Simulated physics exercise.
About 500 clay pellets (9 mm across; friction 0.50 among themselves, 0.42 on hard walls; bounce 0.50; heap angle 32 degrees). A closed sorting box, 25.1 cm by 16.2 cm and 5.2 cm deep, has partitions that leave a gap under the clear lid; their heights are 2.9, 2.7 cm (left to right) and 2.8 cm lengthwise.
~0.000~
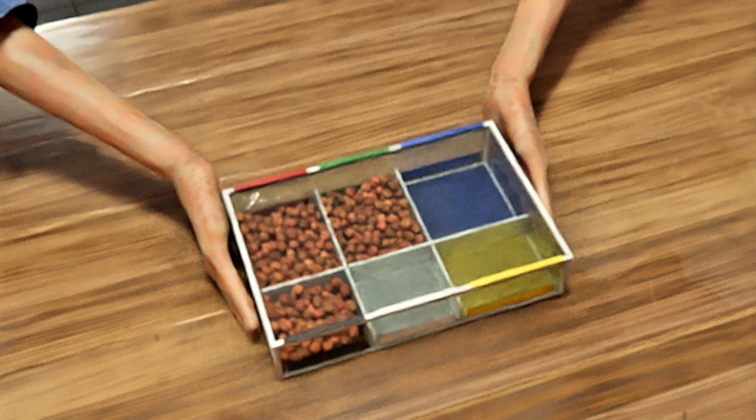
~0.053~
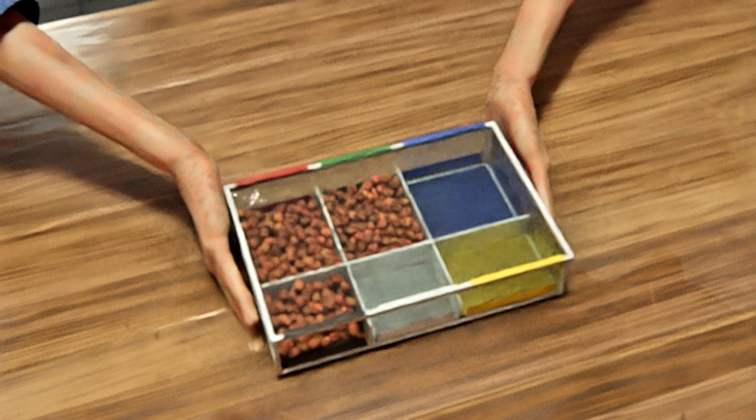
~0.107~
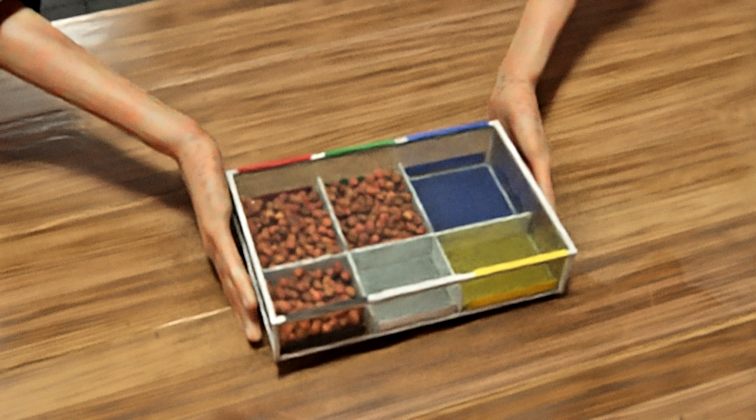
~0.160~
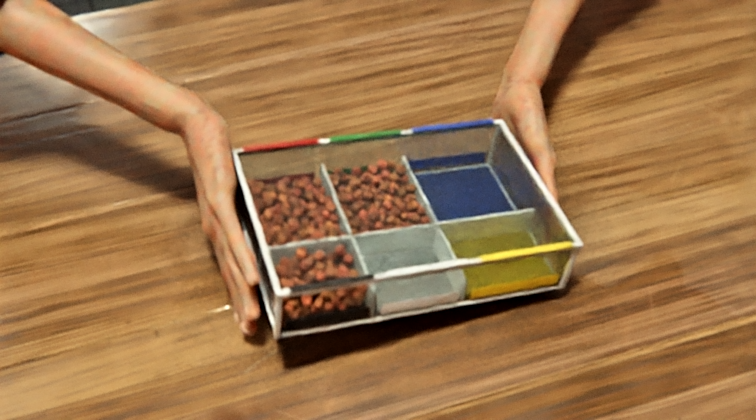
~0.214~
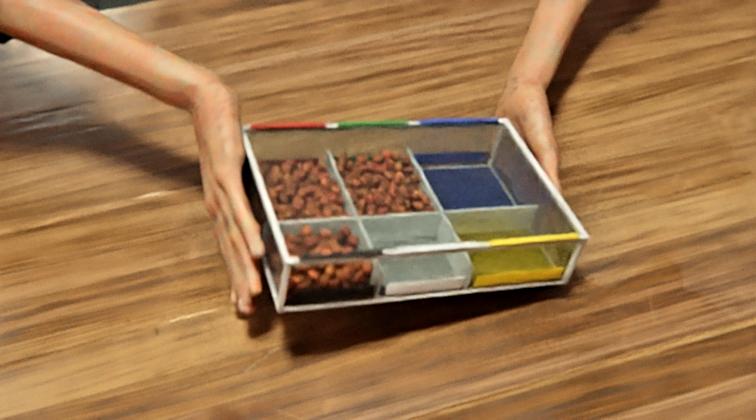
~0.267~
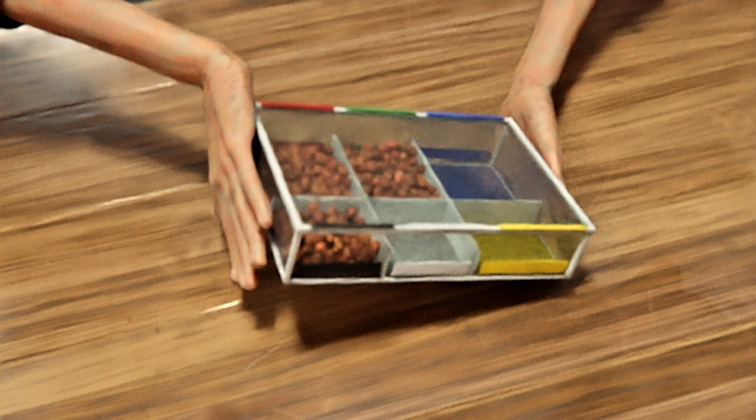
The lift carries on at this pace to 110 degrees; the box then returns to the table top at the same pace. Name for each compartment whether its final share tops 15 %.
Red below, blue above, green above, yellow below, white below, black below.
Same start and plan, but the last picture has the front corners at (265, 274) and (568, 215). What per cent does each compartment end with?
Red 50, blue 10, green 40, yellow 0, white 0, black 0.
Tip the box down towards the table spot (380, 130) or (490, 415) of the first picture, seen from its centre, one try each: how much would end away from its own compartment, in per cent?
About 35 and 70 per cent.
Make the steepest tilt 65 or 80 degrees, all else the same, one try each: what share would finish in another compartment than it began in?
About 25 and 55 per cent.
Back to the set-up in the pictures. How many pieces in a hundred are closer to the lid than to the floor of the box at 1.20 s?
Some 80 per cent.
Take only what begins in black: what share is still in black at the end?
Roughly 10 per cent.
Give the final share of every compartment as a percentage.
Red 5; blue 65; green 20; yellow 5; white 0; black 5.
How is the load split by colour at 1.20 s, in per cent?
Red 15; blue 35; green 35; yellow 0; white 5; black 10.
After 1.20 s, tilt 110 degrees; red 15 %, blue 35 %, green 35 %, white 5 %, black 10 %.
After 1.82 s, tilt 48 degrees; red 5 %, blue 65 %, green 20 %, yellow 5 %, black 5 %.
After 2.49 s, tilt 0 degrees; red 5 %, blue 65 %, green 20 %, yellow 5 %, black 5 %.
At rest (3.2 s), red 5 %, blue 65 %, green 20 %, yellow 5 %, white 0 %, black 5 %.
